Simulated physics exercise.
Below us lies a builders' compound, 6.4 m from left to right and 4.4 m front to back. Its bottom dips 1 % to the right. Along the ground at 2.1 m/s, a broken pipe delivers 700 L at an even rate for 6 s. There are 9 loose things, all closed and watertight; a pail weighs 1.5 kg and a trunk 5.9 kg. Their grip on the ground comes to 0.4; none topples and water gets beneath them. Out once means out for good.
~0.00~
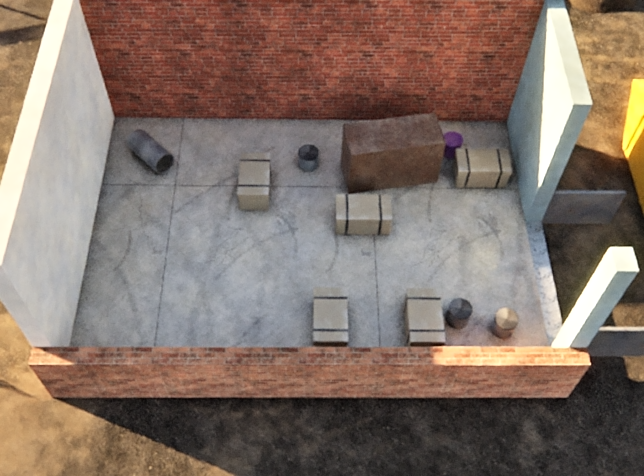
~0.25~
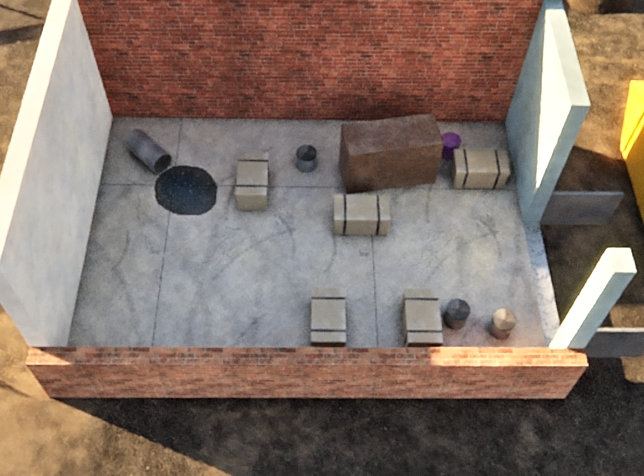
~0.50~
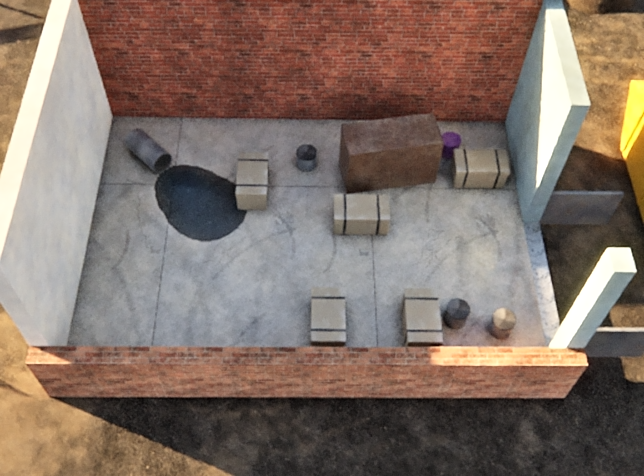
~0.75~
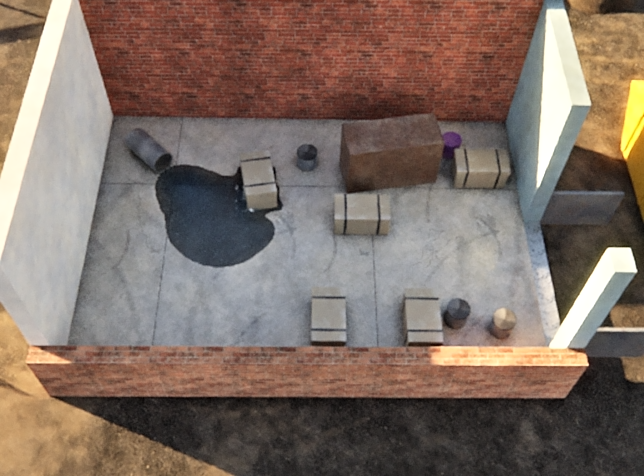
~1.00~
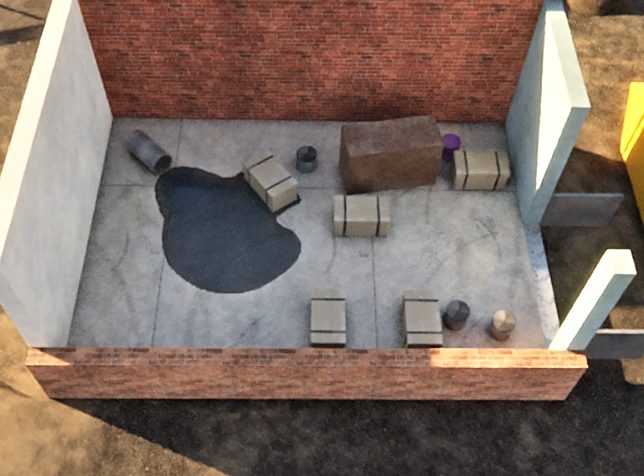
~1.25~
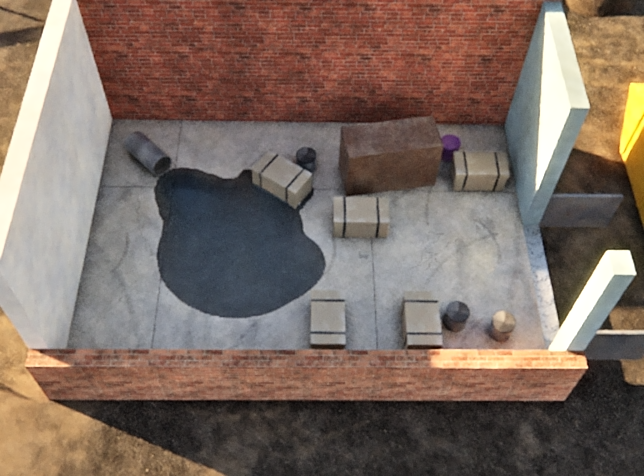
At the start, crates, pails and a large brown block sit on the dry concrete floor of a brick-walled compound. A dark pool of water appears near the pipe at the upper left and spreads toward the front and right, reaching one crate, which shifts slightly right and turns as the pool widens.
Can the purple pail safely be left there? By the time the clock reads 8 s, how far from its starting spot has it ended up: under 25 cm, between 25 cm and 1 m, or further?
Stationary, more or less.
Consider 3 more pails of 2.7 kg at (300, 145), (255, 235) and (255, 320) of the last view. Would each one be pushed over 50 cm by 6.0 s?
Well, the first one's not that far, the next one's too far and the last one's too far.
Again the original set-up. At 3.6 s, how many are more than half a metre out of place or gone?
Count then: 3.
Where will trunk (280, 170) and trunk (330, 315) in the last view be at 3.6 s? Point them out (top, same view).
They should sit about (306, 160) and (404, 327) in the last view.
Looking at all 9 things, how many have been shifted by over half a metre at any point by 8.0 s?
I make it 6.
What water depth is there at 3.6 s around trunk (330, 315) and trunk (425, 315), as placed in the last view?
Around 5 cm and 3 cm.
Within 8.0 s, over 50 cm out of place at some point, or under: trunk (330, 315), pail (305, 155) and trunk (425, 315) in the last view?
Going one by one: Goes farther, stays closer, goes farther.
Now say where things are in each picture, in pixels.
In the first picture, the purple pail at (453, 139) rests on the ground; water covers 0.0 m2; 0 of 9 have shifted.
In the second picture, the purple pail at (451, 140) rests on the ground; water covers 0.6 m2; 0 of 9 have shifted.
In the third picture, the purple pail at (451, 139) rests on the ground; 1.3 m2 under water; 0 of 9 have shifted.
In the fourth picture, the purple pail at (452, 139) rests on the ground; water covers 2.1 m2; 1 of 9 have shifted.
In the fifth picture, the purple pail at (451, 141), on the bottom; water covers 3.4 m2; 1 of 9 have shifted.
In the sixth picture, the purple pail at (450, 142) rests on the ground; water covers 4.8 m2; 1 of 9 have shifted.
After 1.8 s the purple pail is near (450, 142), 0.0 m from its start, aground; 0 of 9 are out; 0 afloat.
After 3.6 s the purple pail is near (450, 142), 0.0 m from its start, aground; 0 of 9 are out; 2 afloat.
After 5.6 s the purple pail is near (450, 142), 0.0 m from its start, aground; 2 of 9 are out; 3 afloat.
After 8.0 s the purple pail is near (450, 142), 0.0 m from its start, aground; 5 of 9 are out; 0 afloat.
